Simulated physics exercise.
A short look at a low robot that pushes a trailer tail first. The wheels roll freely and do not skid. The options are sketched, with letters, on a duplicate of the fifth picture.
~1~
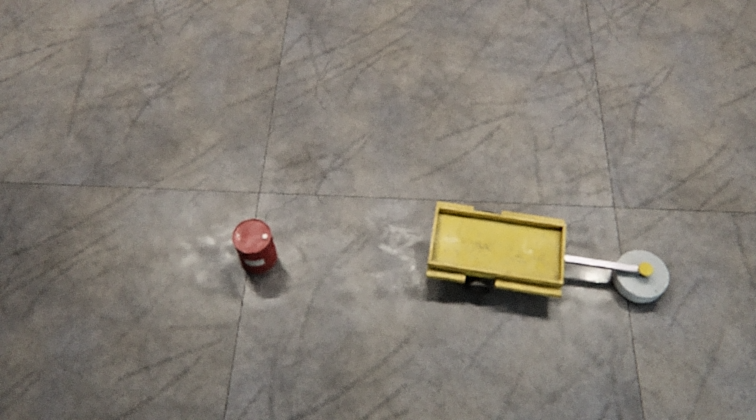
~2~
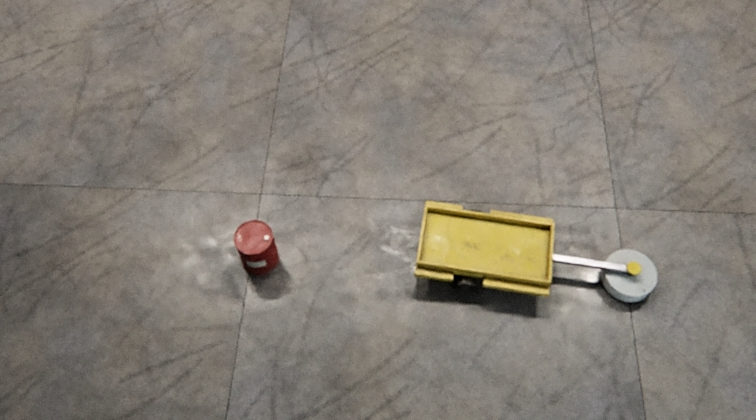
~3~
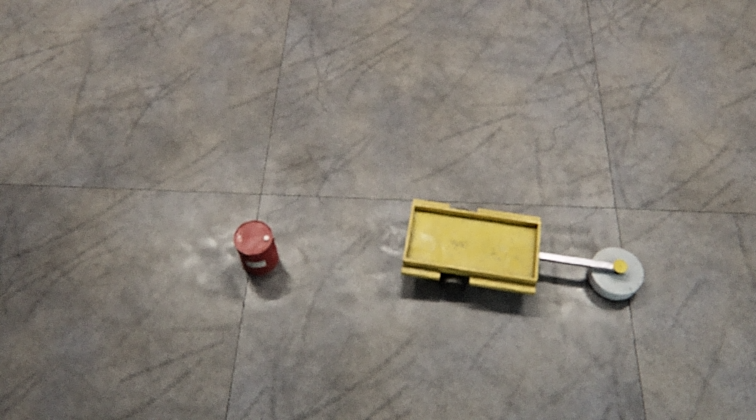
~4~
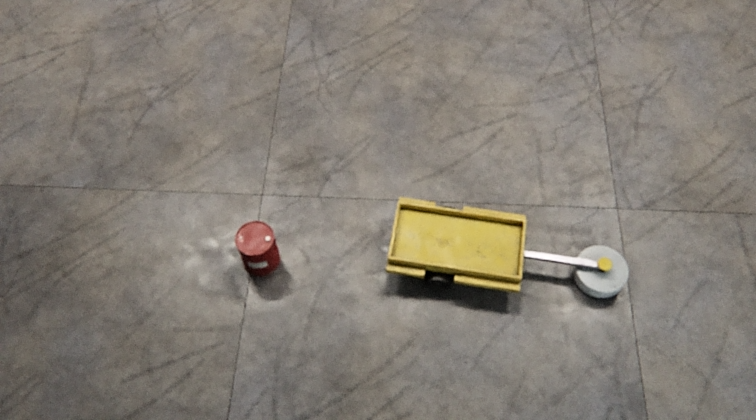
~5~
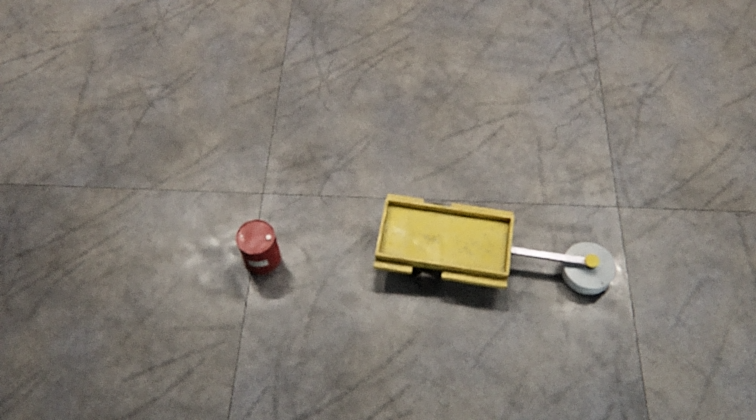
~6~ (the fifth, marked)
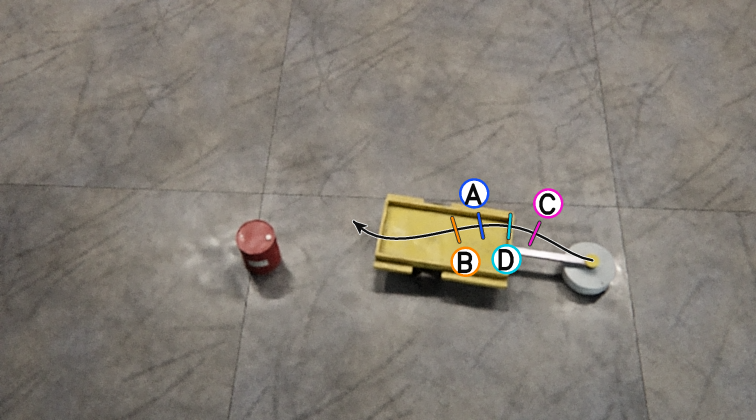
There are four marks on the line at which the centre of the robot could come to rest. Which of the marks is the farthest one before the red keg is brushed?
Mark D.
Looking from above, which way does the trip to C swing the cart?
Anticlockwise.
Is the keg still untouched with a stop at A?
For that mark, no.
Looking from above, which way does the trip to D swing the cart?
Anticlockwise.
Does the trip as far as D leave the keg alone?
Yes.
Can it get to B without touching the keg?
No.
On the copy, A at (481, 226); B at (456, 230); C at (535, 233); D at (510, 226); the route from (592, 260) via (471, 227) to (354, 222).
On D. First, robot (561, 255), cart (418, 234).
Then, robot (532, 240), cart (390, 232).
Finally, robot (507, 233), cart (366, 231); nothing has been touched.
By contrast, A is too far, the keg has been hit; B is too far, the keg has been hit; C is safe but short.
